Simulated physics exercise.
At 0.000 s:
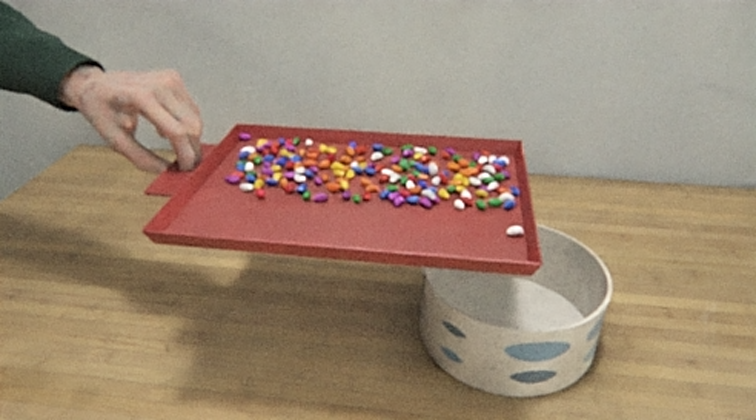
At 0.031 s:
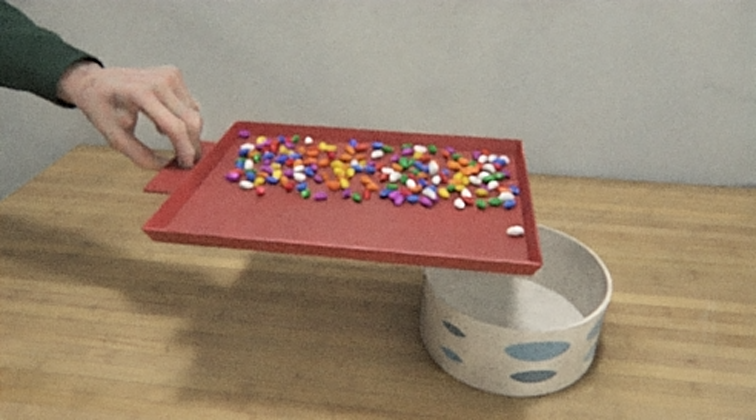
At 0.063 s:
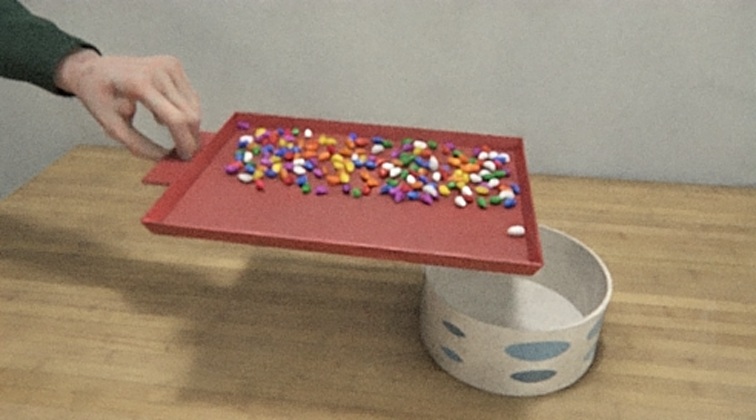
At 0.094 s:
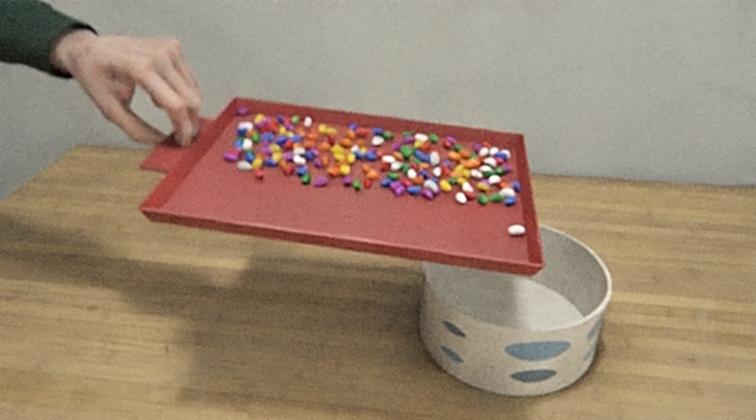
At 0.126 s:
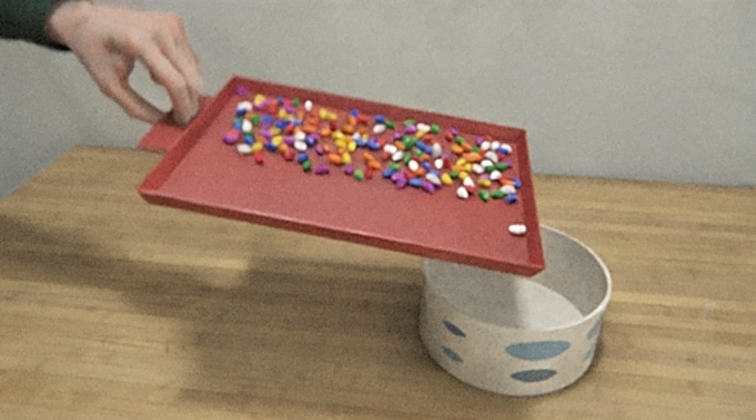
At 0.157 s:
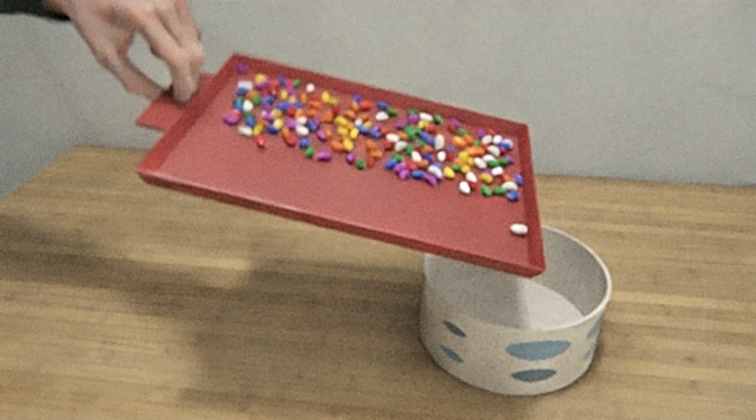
On a wooden tabletop against a pale wall, a hand in a dark green sleeve holds the left end of a red tray of colourful jelly beans, its right end above a pale round pot. The hand raises the left end, slanting the tray down to the right, while the beans stay spread along the far side.
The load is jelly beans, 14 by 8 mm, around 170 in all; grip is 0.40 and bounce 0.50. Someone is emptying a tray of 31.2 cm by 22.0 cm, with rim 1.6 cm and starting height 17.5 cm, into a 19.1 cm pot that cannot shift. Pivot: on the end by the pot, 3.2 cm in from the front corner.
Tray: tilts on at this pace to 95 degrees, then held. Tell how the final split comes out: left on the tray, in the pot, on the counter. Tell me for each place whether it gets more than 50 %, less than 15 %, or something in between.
At the end, left on the tray: Small, pot: Small, counter: Large.
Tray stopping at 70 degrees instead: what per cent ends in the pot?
0 per cent.
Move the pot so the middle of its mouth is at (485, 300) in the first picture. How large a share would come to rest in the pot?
I'd expect near 5 per cent.
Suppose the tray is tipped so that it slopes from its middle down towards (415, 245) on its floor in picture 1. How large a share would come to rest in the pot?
Something like 0 in a hundred.
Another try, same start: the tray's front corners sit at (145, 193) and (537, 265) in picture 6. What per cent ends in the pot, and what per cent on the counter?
Pot 0 % / counter 100 %.
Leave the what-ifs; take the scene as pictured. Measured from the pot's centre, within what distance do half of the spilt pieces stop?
Distance: Some 24 cm.
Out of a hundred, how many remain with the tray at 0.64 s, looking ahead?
Some 55 per cent of the load.
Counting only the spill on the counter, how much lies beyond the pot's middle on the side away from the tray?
90 %.
Then, at 0.45 s, tilt 54 degrees; the tray holds 100 %, the pot 0 %.
Then, at 0.64 s, tilt 80 degrees; the tray holds 55 %, the pot 0 %.
Then, at 0.96 s, tilt 95 degrees; the tray holds 0 %, the pot 0 %.
In the end, at 2.3 s, tray 0 %, pot 0 %, counter 100 %.
